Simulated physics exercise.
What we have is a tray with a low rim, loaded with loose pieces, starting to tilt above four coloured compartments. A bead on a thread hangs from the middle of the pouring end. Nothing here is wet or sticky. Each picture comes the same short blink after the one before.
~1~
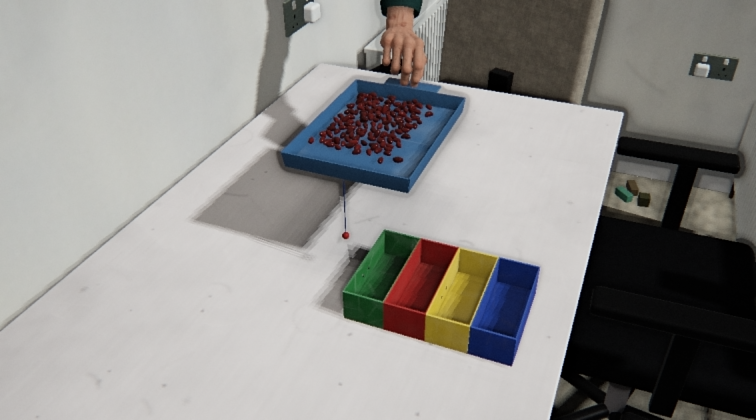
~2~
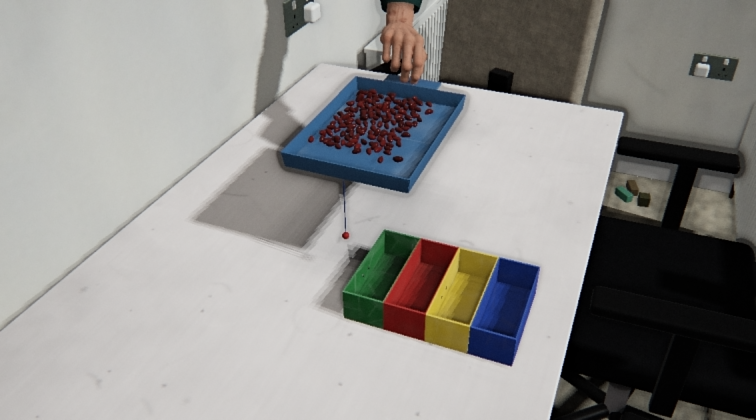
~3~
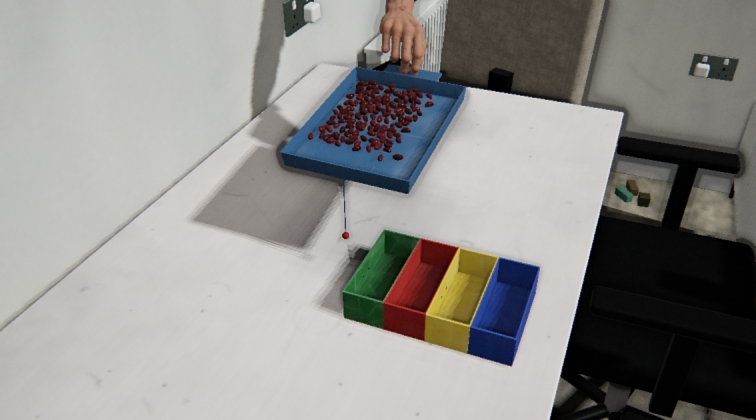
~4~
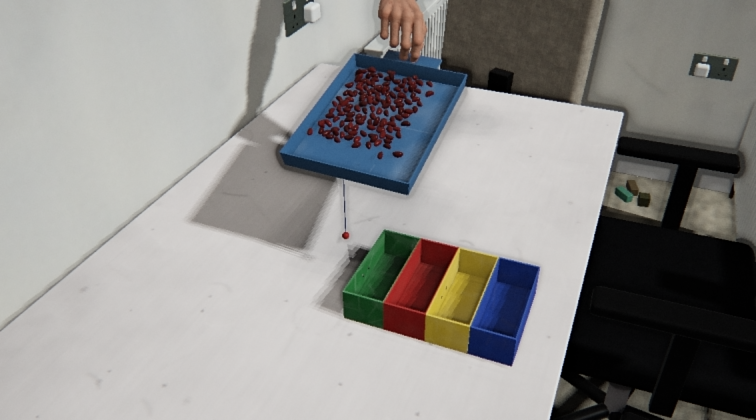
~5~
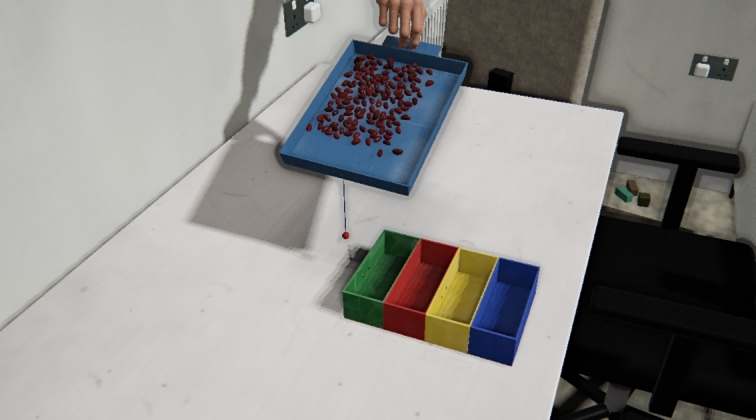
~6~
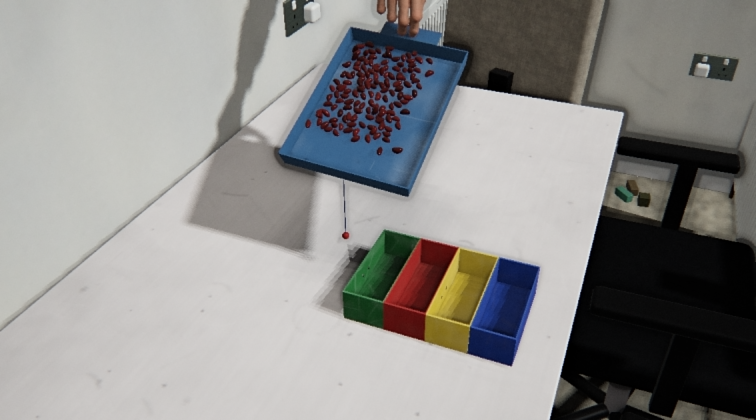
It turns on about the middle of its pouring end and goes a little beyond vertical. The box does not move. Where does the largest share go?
Most goes to the green cell.
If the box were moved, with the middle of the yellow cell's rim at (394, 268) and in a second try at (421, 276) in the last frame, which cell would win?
One: The yellow cell. Two: The cell in red.
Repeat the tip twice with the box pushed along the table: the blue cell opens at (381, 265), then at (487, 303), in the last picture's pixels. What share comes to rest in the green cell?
Roughly 0 per cent, and 40 per cent.
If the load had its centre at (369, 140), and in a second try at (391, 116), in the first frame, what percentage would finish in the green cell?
Near 40 % and 40 %.
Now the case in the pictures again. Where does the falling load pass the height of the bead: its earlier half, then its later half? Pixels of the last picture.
First near (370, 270), later near (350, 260).
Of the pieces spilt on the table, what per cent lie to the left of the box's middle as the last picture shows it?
Some 100 per cent.
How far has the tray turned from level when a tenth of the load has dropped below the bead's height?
At about 85°.
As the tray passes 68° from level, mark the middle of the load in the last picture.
Around (361, 167).
Soon after the last picture, tray tipped steeply; nearly all on the tray; a stray few falling or outside the box.
A little later, tray tipped past a quarter turn; about half on the tray; a small part in the green cell; a small part in the red cell; a stray few in the yellow cell; about a quarter falling or outside the box.
Later still, tray tipped past a quarter turn; about a third in the green cell; a small part in the red cell; a stray few in the yellow cell; about half falling or outside the box.
At rest, tray tipped past a quarter turn; about a third in the green cell; a small part in the red cell; a stray few in the yellow cell; none in the blue cell; about half outside the box.
